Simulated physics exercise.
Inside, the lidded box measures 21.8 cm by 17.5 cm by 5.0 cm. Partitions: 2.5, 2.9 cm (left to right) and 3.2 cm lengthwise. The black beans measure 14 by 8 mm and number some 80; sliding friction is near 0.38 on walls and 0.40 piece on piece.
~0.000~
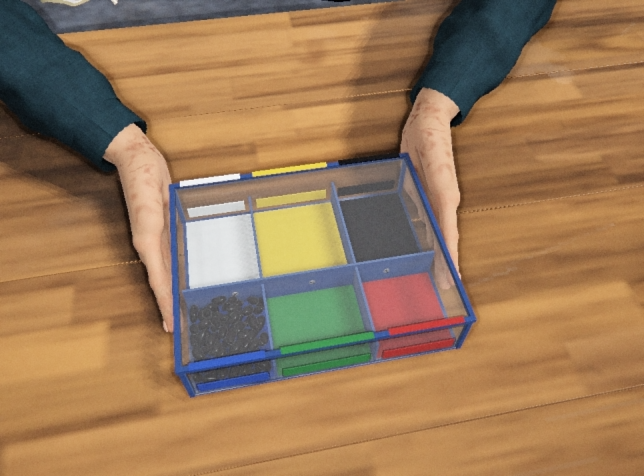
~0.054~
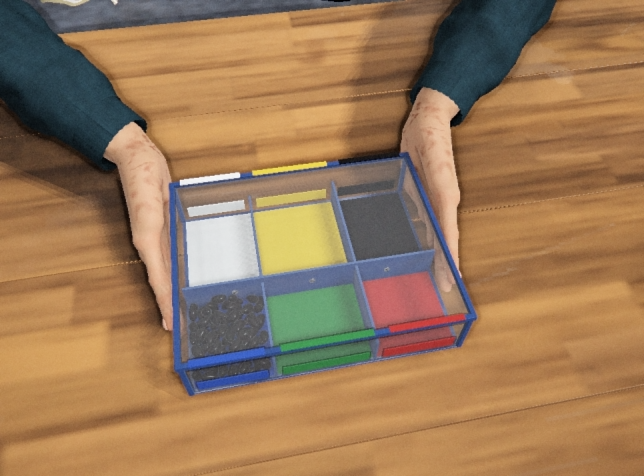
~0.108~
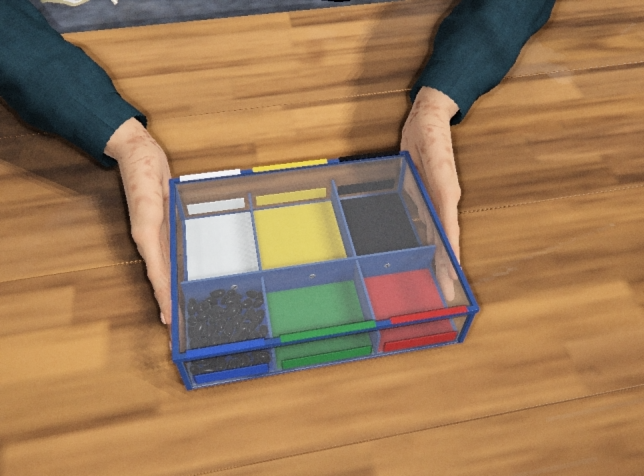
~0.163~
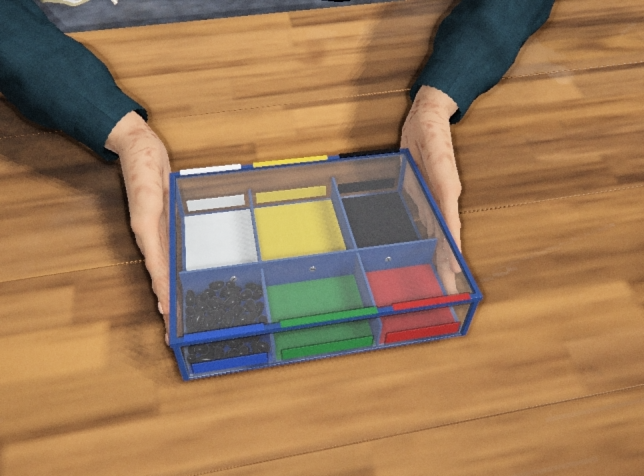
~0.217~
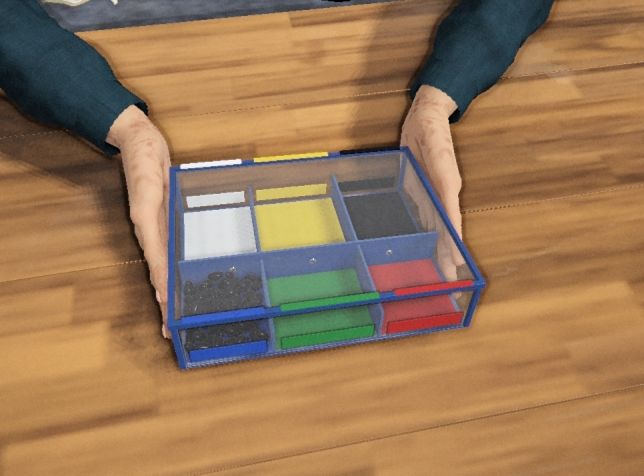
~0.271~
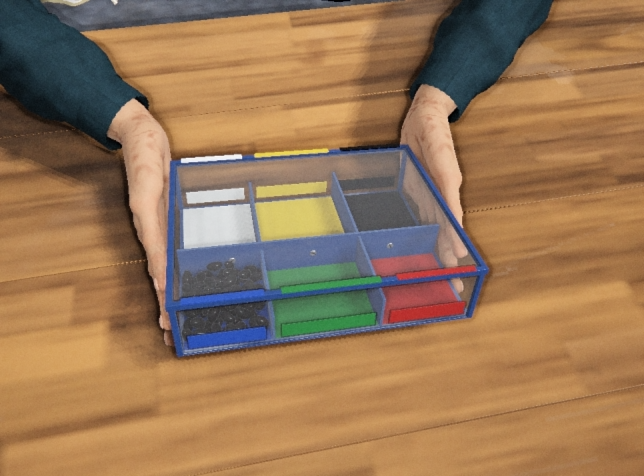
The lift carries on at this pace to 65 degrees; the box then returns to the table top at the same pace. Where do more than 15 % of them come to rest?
Red under, blue over, green under, yellow under, white under, black under.
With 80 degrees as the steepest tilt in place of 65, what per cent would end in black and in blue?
In that case black 5, blue 60.
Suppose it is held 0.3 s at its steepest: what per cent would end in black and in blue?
Black 0, blue 95.
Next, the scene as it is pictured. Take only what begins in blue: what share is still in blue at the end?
About 90 per cent.
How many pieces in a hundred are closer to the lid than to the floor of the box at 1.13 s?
Some 10 per cent.
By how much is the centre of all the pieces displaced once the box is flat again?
Some 2.0 cm.
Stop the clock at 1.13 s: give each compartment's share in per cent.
Red 0, blue 100, green 0, yellow 0, white 0, black 0.
After 1.13 s, tilt 64 degrees; blue 100 %.
After 1.70 s, tilt 28 degrees; blue 95 %, yellow 5 %.
After 2.32 s, tilt 0 degrees; blue 95 %, yellow 5 %.
By 2.6 s all is still; red 0 %, blue 95 %, green 0 %, yellow 5 %, white 0 %, black 0 %.
